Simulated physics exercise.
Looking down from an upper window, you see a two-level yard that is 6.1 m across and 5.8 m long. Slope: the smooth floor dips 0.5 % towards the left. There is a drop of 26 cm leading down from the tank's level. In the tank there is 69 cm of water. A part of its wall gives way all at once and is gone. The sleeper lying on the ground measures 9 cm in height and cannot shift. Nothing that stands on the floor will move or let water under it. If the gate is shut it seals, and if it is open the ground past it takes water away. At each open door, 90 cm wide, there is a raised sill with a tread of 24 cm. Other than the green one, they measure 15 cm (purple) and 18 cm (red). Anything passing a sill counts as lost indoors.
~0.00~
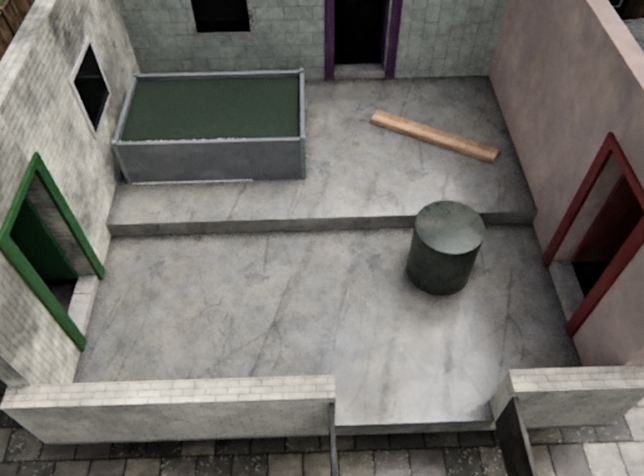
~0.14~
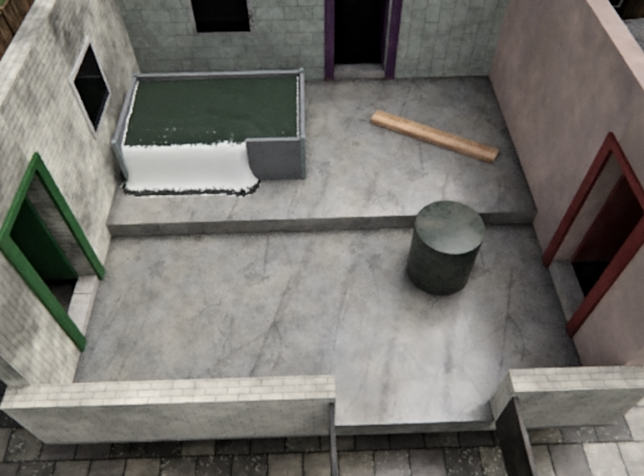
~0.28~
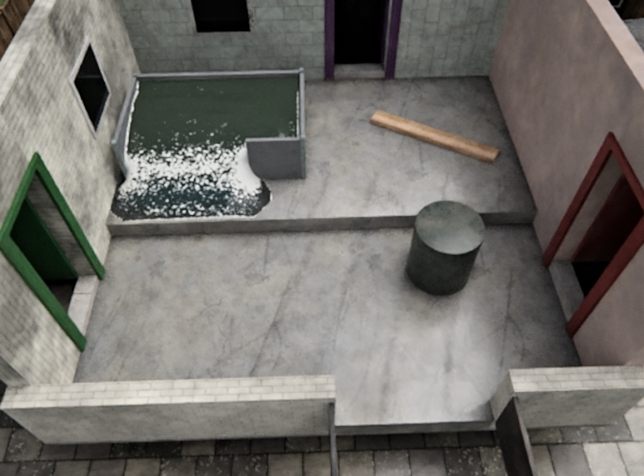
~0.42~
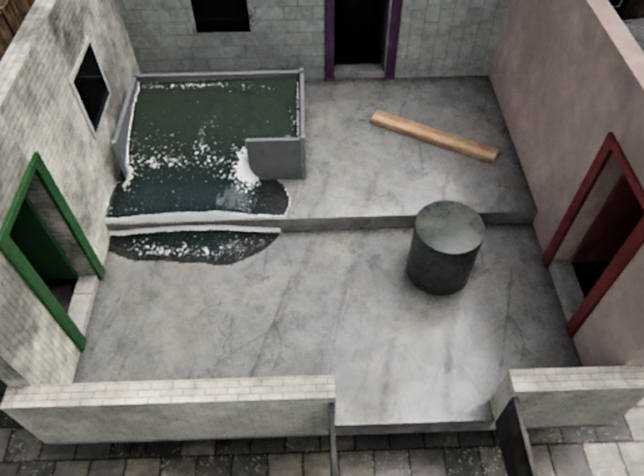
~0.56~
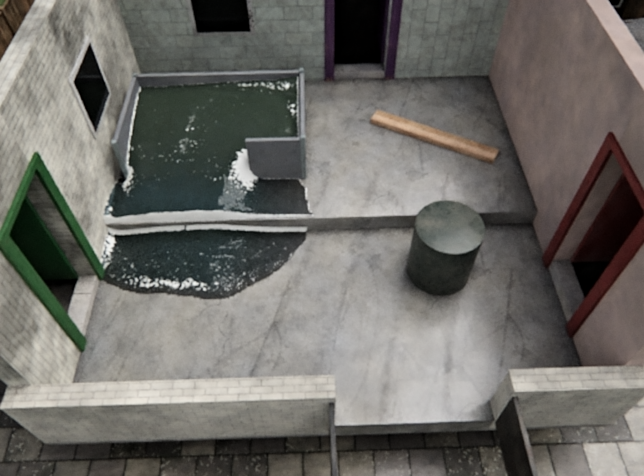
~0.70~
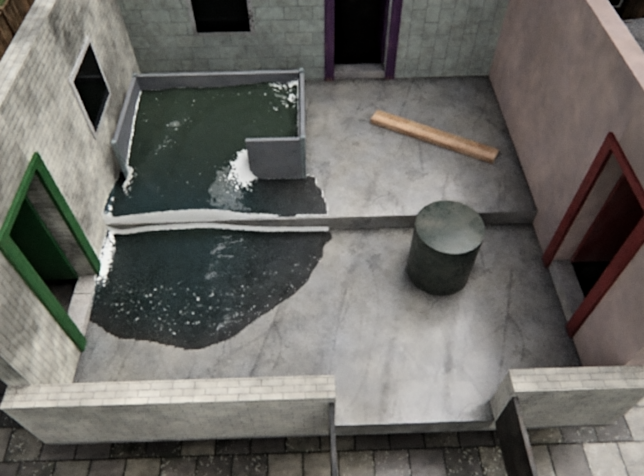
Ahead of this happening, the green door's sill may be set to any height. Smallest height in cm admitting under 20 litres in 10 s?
Roughly 21 centimetres.
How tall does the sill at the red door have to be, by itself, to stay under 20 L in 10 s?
Red door - some 17 centimetres.
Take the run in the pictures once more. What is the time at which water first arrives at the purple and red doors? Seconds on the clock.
Purple not in the 10 s, red 3.6 s.
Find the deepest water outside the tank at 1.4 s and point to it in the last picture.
Around pixel (113, 412).
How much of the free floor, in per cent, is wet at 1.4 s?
35 %.
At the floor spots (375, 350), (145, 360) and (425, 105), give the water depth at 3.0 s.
Depth: About 12, 31, 0 cm.
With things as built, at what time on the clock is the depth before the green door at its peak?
The level tops out near 3.4 seconds.
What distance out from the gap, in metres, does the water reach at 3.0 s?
Roughly 5.6 m from the gap.
After 1.4 s water covers 35 % of the floor, deepest (57 cm) near (113, 412); 19 cm at the green door, 0 litres in over its 12 cm sill.
After 3.0 s water covers 40 % of the floor, deepest (34 cm) near (85, 398); 20 cm at the green door, 30 litres in over its 12 cm sill.
After 10.0 s water covers 55 % of the floor, deepest (16 cm) near (94, 305); 16 cm at the green door, 103 litres in over its 12 cm sill.
At the green door as built, the water arrived by 0.7 s and peaked near 22 cm at 3.4 s.
Run again over the same 10 s with other heights there, 29 litres in over 19 cm, 7 litres over 25.5 cm. The limit of 20 litres is kept from about 21 cm up.
